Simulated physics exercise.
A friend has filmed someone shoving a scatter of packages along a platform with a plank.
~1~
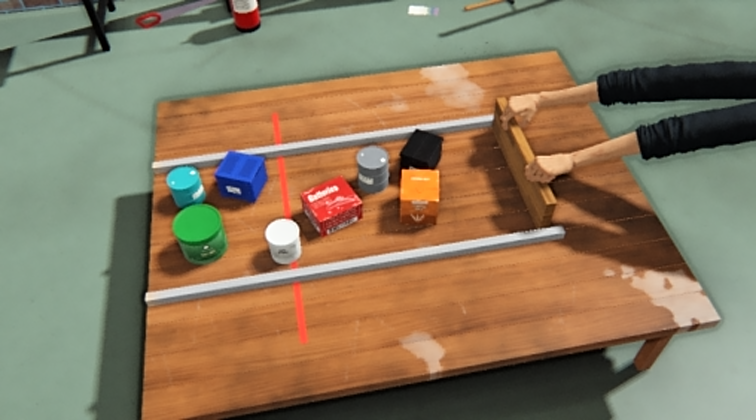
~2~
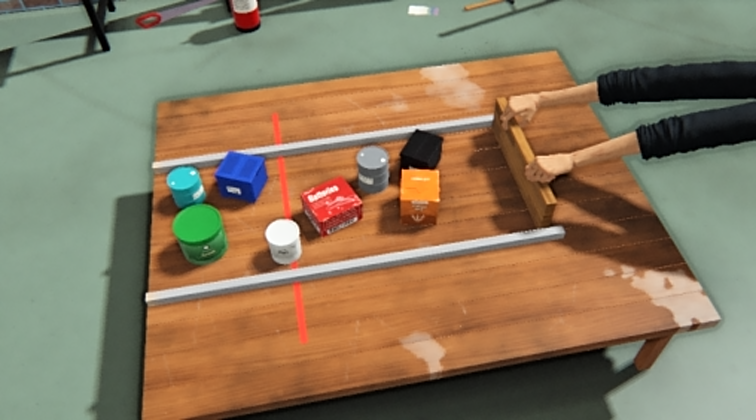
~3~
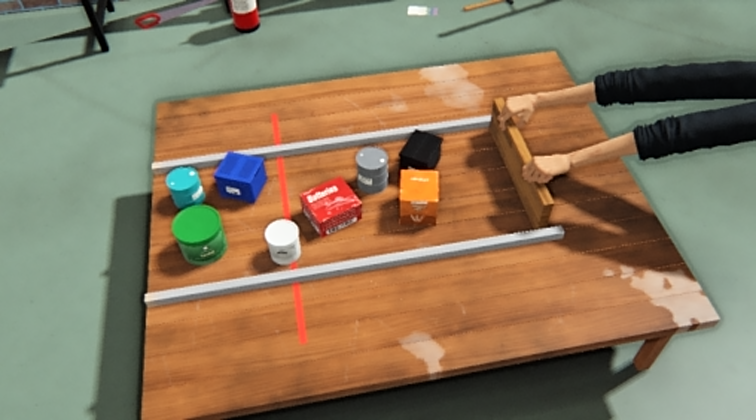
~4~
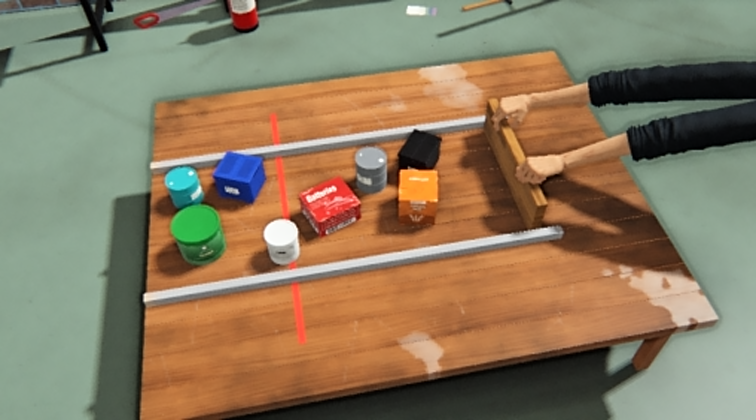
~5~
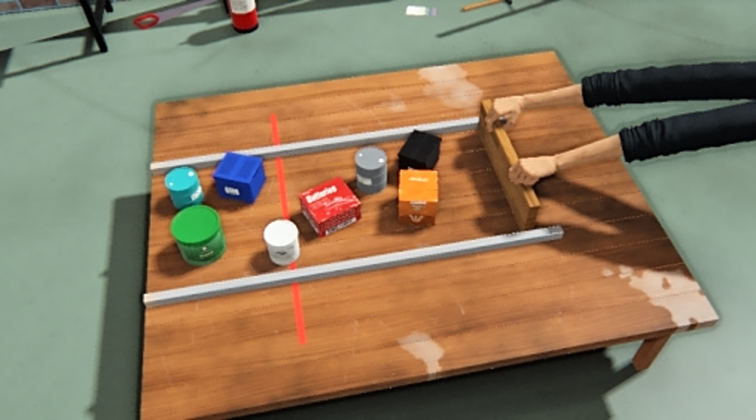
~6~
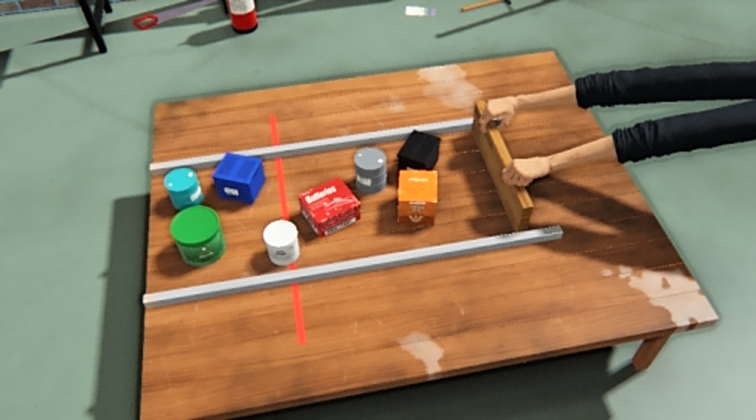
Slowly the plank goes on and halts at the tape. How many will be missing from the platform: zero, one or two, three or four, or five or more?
In the end the number that fall off is zero.
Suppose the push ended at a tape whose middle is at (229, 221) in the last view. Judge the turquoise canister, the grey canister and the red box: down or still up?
The turquoise canister goes over; the grey canister holds on; the red box is kept.
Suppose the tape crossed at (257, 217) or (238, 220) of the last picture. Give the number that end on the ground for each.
In that order 0 and 1.
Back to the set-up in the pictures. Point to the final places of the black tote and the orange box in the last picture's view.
About (265, 186), and the other about (267, 223).
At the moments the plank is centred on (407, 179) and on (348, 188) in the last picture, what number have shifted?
The counts are 3 and 4.
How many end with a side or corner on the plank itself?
The number is 2.
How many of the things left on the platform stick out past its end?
That would be 0.
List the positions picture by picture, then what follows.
In the first frame, turquoise canister (187, 188); green pail (201, 235); blue tote (242, 177); plank (521, 162); tape (287, 211).
In the second frame, green pail (202, 235); black tote (421, 156).
In the third frame, blue tote (242, 178); red box (331, 207).
In the fourth frame, turquoise canister (185, 188); grey canister (371, 170).
In the fifth frame, green pail (200, 236); white pail (283, 243).
In the sixth frame, turquoise canister (184, 190); green pail (199, 237); blue tote (240, 179); plank (499, 165); tape (285, 212).
Early on, none off yet; turquoise canister at rest near (184, 190); green pail at rest near (199, 237); blue tote at rest near (240, 179).
Finally, the number that fall off is zero.
